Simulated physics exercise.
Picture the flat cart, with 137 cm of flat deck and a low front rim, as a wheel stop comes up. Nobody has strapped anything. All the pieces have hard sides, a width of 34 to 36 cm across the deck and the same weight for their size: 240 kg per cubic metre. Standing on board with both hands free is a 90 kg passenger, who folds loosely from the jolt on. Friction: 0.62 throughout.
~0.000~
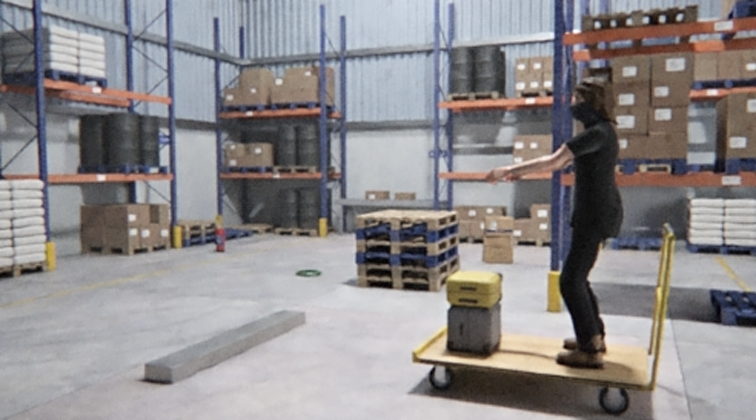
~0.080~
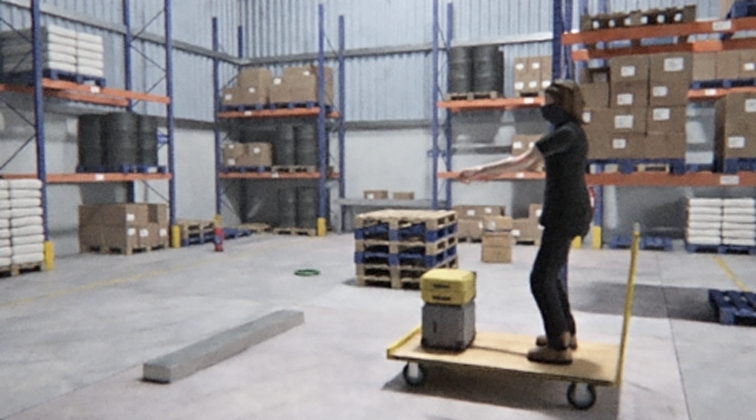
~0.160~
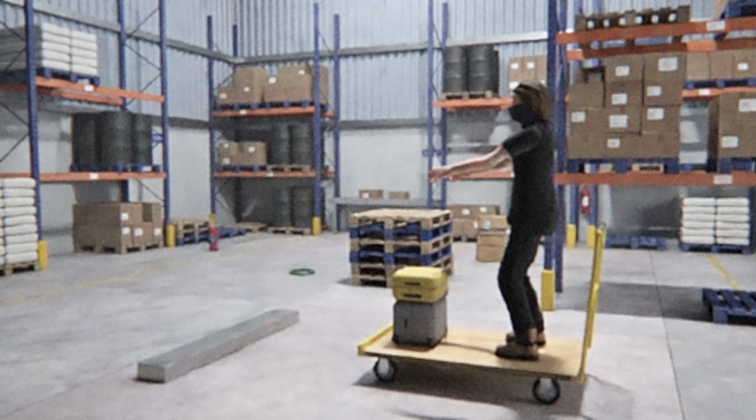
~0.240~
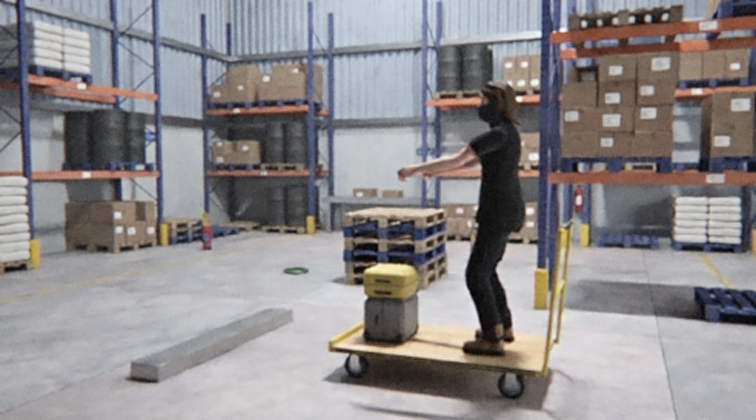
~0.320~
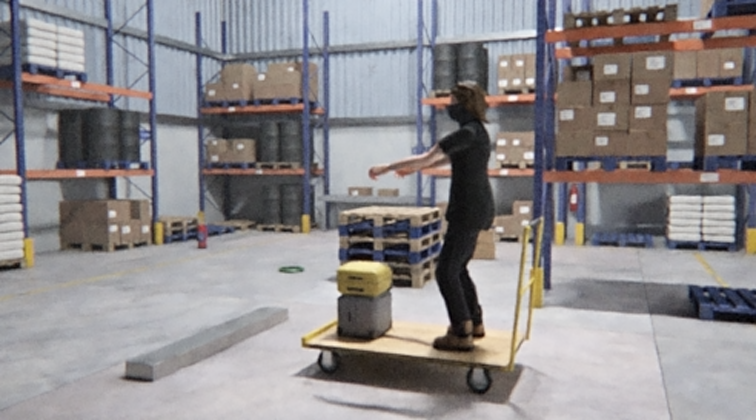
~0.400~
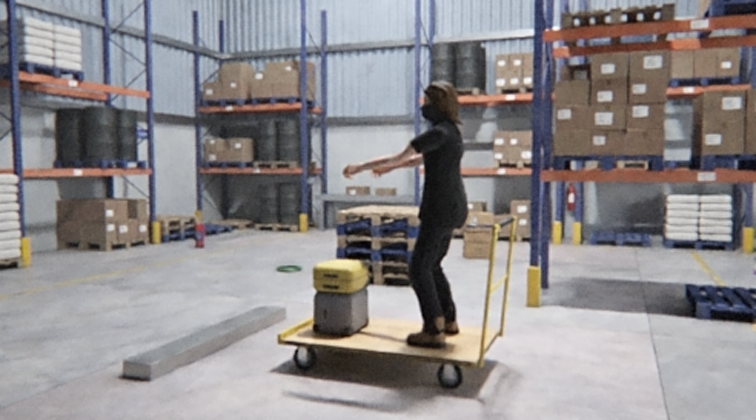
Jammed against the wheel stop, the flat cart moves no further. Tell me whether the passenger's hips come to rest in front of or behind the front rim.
Behind it.
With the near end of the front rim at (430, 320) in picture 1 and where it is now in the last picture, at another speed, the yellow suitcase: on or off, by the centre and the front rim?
Yellow: Lost.
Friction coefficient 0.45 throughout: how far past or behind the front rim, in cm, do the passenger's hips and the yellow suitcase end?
In that case hips come to rest 20 cm behind and yellow 90 cm past the front rim.
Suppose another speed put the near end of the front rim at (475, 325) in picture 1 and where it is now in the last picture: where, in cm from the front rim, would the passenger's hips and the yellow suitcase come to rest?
Hips: 10 cm past; yellow: 90 cm past.
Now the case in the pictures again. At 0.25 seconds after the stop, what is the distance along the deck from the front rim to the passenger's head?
At that moment it sits around 50 cm behind the rim.
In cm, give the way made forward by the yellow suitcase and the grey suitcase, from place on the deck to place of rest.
About: Yellow 105, grey 10.
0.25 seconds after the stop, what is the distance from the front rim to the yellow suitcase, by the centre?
Past the rim by about 10 cm.
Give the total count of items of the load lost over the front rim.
1.
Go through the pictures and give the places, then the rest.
The first frame shows hips (596, 215), yellow suitcase (474, 289), rim corner (414, 357); 0 cm covered, 161 to go.
The second frame shows hips (566, 214), yellow suitcase (449, 286), rim corner (388, 354); 17 cm covered, 144 to go.
The third frame shows hips (534, 213), yellow suitcase (420, 284), rim corner (359, 350); 34 cm covered, 127 to go.
The fourth frame shows hips (501, 211), yellow suitcase (391, 281), rim corner (330, 346); 51 cm covered, 110 to go.
The fifth frame shows hips (471, 209), yellow suitcase (365, 278), rim corner (303, 342); 68 cm covered, 92 to go.
The sixth frame shows hips (444, 208), yellow suitcase (341, 276), rim corner (279, 339); 85 cm covered, 75 to go. Speed about 2.1 m/s.
Impact comes at 0.75 s.
After 1.00 s the passenger's hips are 54 cm behind the rim, near (279, 240) in the last picture's view.
After 1.30 s the passenger's hips are 35 cm behind the rim, near (257, 262) in the last picture's view.
After 1.75 s the passenger's hips are 27 cm behind the rim, near (248, 266) in the last picture's view.
When all is still (4.0 s), past the rim, yellow suitcase; behind it, grey suitcase and the passenger's hips.
